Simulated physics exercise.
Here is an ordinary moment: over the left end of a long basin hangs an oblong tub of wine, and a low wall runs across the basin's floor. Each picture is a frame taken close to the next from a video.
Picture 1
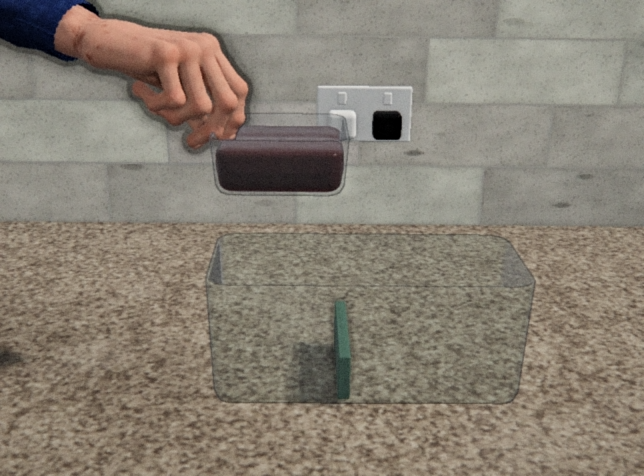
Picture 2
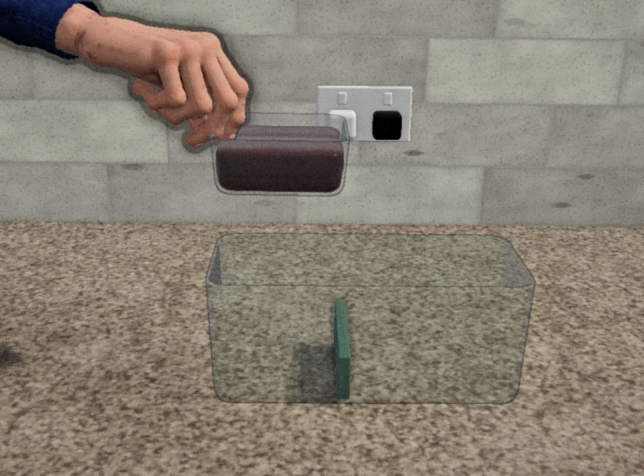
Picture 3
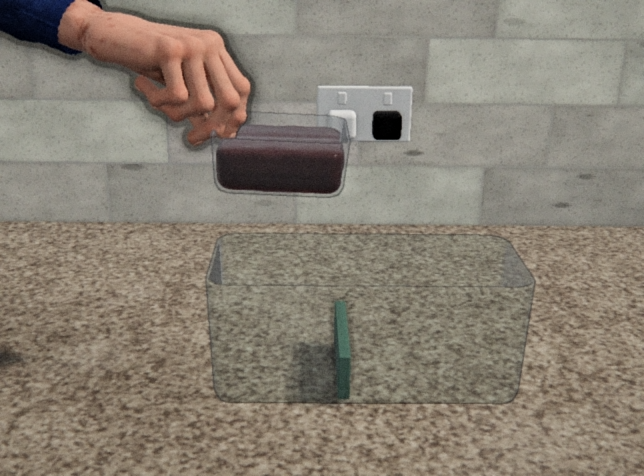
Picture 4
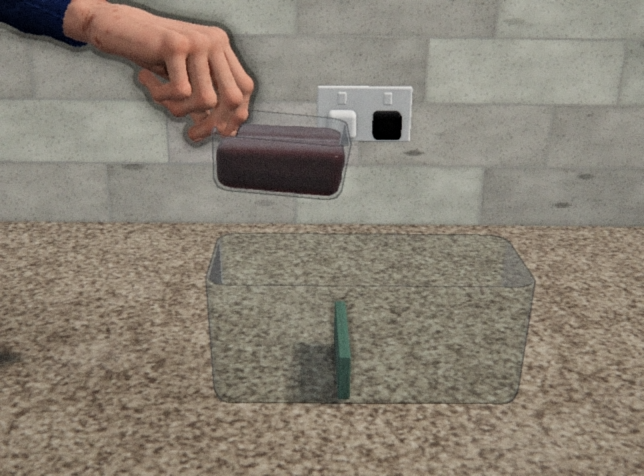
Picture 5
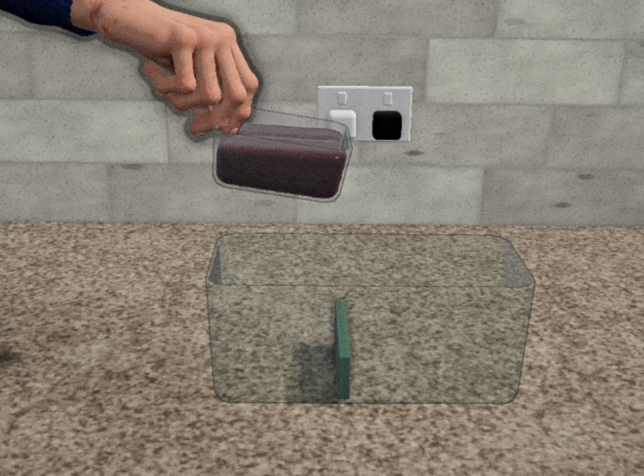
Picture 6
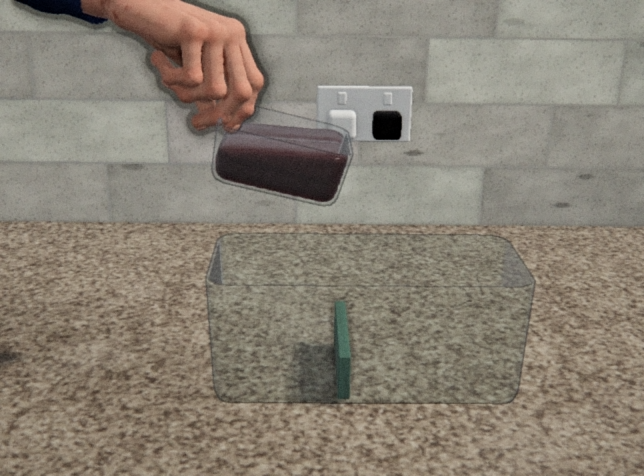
Above a clear basin on a speckled counter, a hand slowly tilts a tub of dark liquid rightward.
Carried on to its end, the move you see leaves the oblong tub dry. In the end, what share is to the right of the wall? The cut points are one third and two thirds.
The share right of the wall is over two thirds.
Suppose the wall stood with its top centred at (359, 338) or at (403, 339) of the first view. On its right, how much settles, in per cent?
It would come to roughly 75 per cent the first time and roughly 40 per cent the second.
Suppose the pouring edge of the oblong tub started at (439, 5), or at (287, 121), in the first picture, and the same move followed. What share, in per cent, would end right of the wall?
One after the other: 75 %, 55 %.
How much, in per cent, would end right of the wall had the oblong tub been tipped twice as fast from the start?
Roughly 80 percent.
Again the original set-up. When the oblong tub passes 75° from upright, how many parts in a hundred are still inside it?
About 25 % remains.
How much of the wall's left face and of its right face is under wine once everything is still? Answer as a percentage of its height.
Once still, it is 10 % on the left and 40 % on the right.
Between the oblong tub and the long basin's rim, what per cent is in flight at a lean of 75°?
About 40 %.
A moment on, the oblong tub is tipped on its side and 27 per cent is still to pour, 0 is left of the wall and 31 right of it.
Next, the oblong tub is tipped right over and 3 per cent is still to pour, 10 is left of the wall and 81 right of it.
Then the oblong tub is tipped right over and 0 per cent is still to pour, 17 is left of the wall and 81 right of it.
Later the oblong tub is tipped right over and 0 per cent is still to pour, 17 is left of the wall and 81 right of it.
At rest 17 per cent lies left of the wall, 81 right of it and 2 outside.
